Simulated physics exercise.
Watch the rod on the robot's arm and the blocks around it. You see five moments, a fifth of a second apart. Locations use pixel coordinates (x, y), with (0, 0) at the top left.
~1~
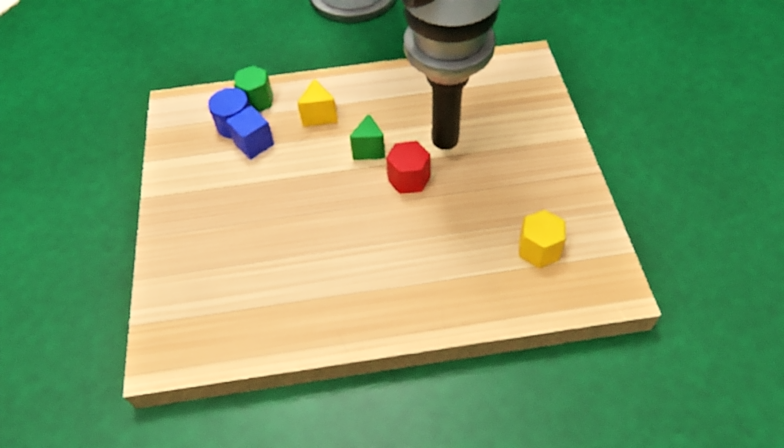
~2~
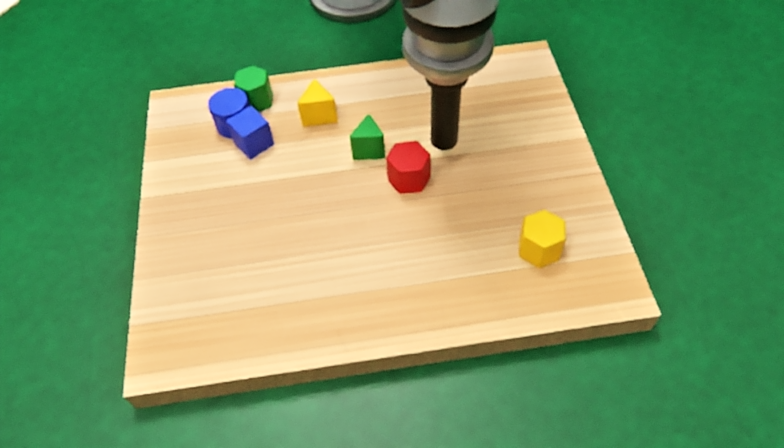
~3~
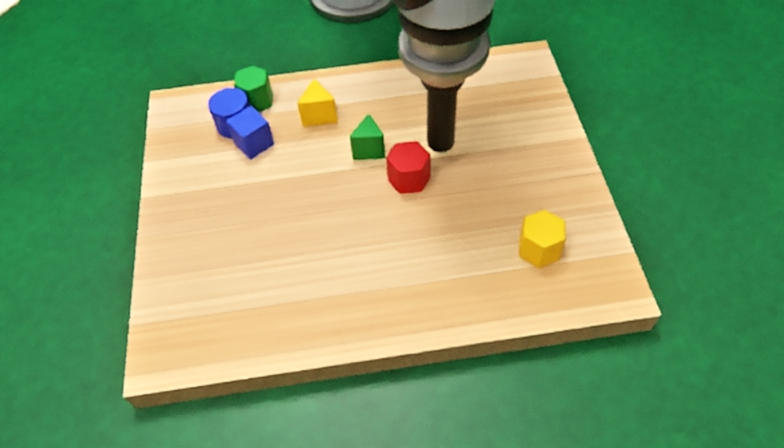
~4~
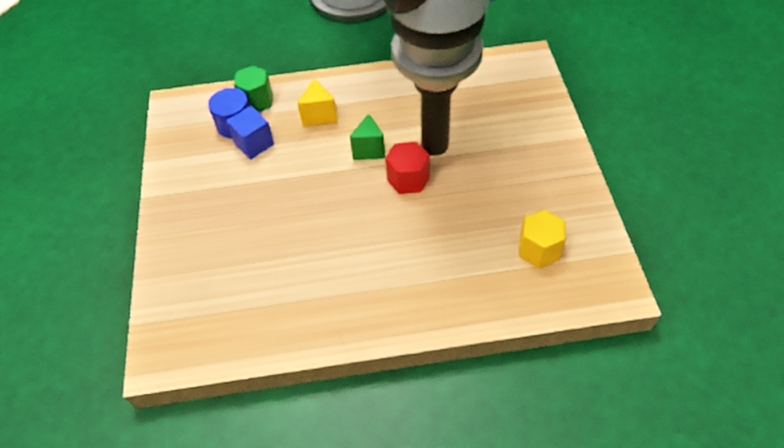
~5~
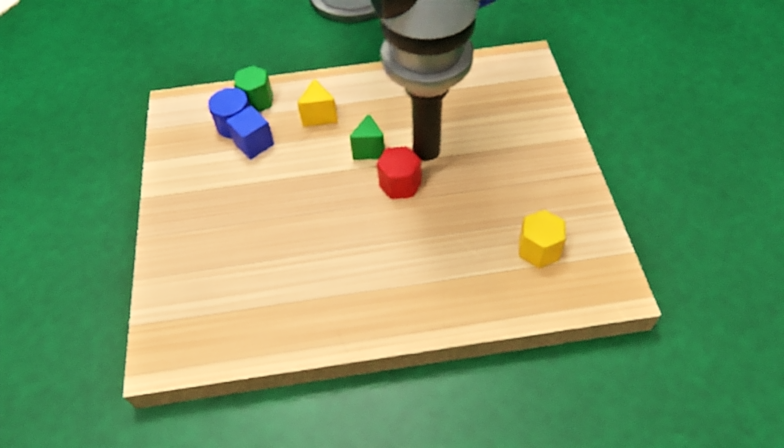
The clip opens on a wooden board holding several small coloured blocks, with a robot arm's dark rod upright just behind and to the right of a red six-sided block. The rod edges left and slightly forward, then nudges the red block a little the same way, while the other blocks stay still.
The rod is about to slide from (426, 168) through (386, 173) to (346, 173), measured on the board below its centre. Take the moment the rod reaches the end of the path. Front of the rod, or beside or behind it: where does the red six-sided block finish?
Final position: To the side or behind.
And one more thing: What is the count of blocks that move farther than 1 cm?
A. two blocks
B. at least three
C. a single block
C
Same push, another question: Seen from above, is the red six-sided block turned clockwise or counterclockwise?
It goes anticlockwise.
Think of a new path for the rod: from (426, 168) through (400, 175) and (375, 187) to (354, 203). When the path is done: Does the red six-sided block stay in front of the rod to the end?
I believe so.
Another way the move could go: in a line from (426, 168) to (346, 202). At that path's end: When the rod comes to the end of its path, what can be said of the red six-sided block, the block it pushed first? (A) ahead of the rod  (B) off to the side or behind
My pick is A.
What follows on the original path. Halfway along, rod at (385, 156); red six-sided block at (366, 174), turned 40° anticlockwise.
At the end, rod at (343, 156); green triangular piece not moved; red six-sided block at (358, 178), turned 55° anticlockwise.
